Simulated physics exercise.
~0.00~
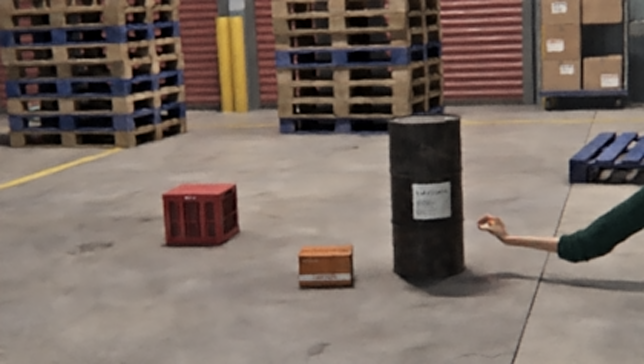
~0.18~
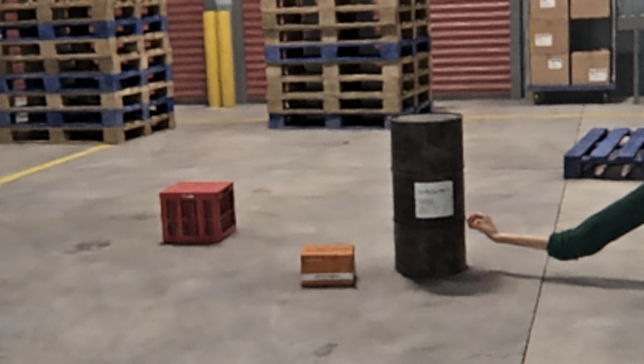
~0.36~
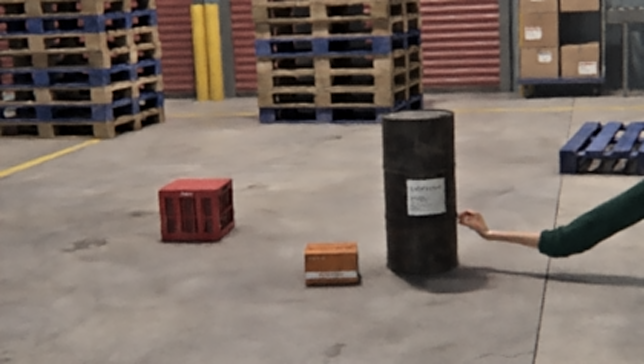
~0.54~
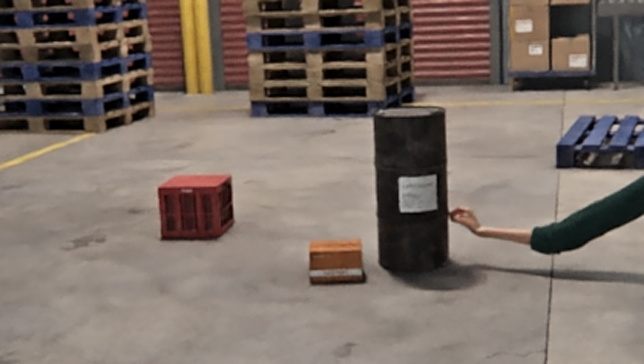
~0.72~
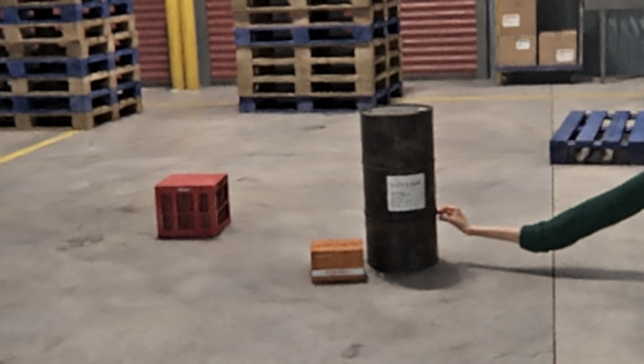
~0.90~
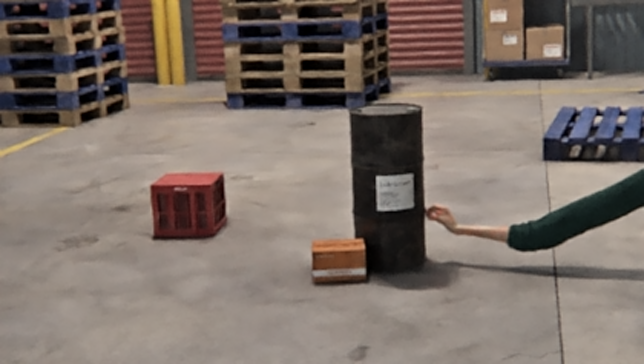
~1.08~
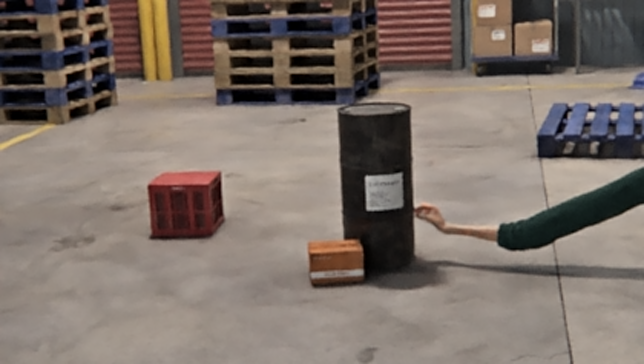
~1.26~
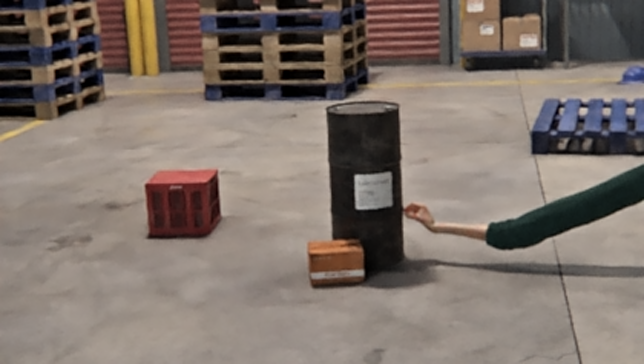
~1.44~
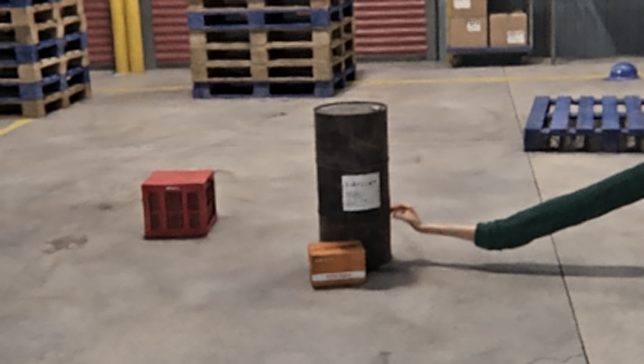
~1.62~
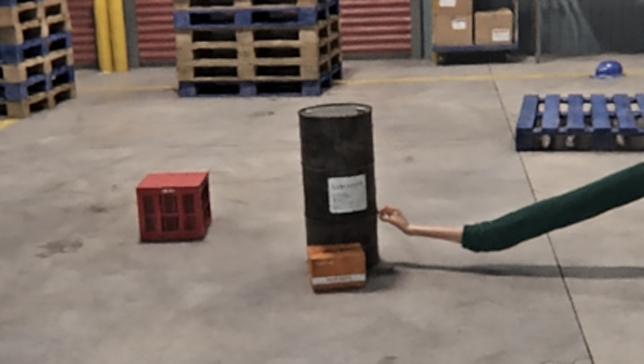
We see an outstretched arm on a warehouse floor push a tall black drum slowly to the left, toward and then behind a small orange parcel, while a red crate stays in place; the drum ends upright, close behind the parcel, with the fingertip still beside it.
